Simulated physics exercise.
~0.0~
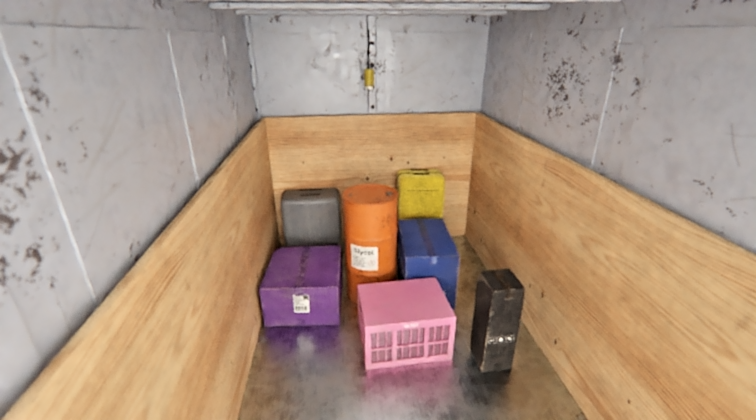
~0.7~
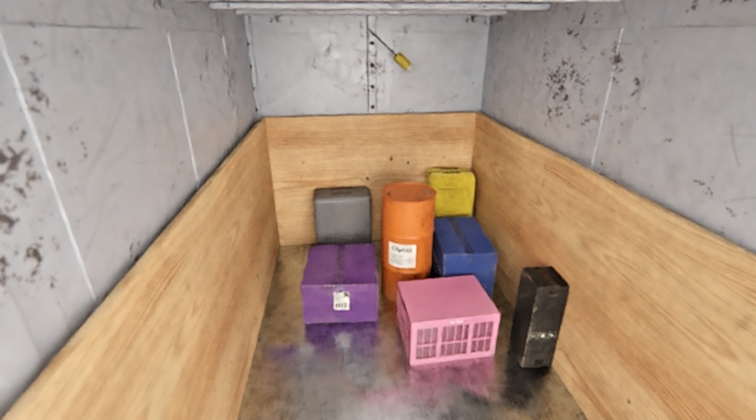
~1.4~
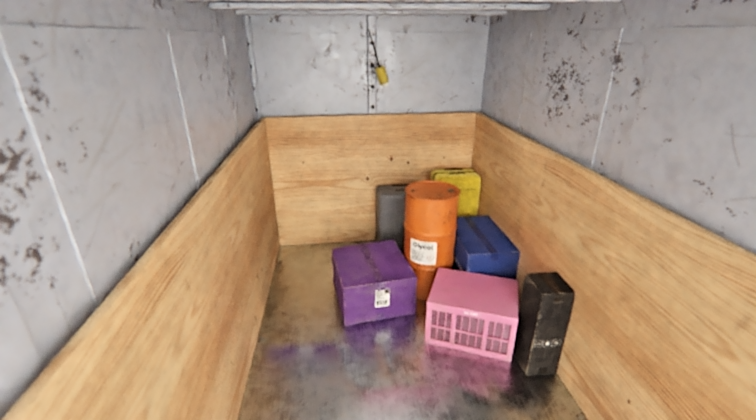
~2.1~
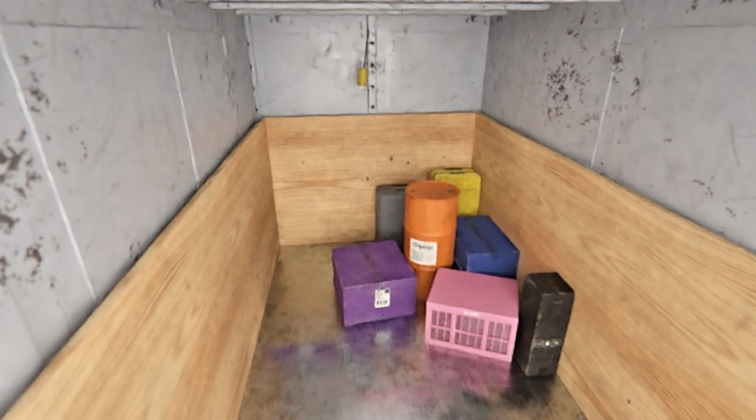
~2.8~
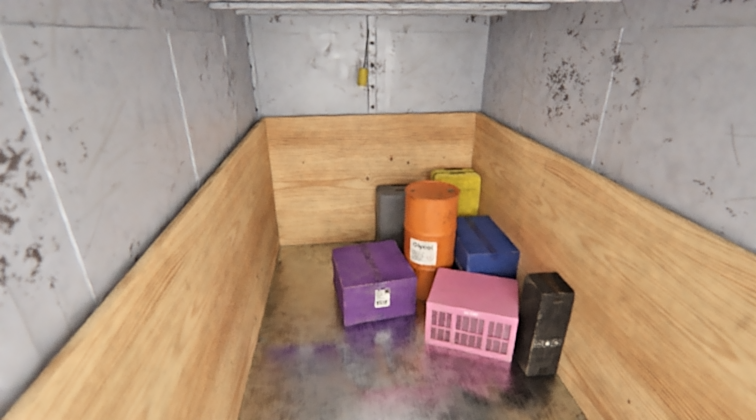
Boxes, cases and an orange drum sliding right across a van's load bay as a lamp swings, then resting upright.
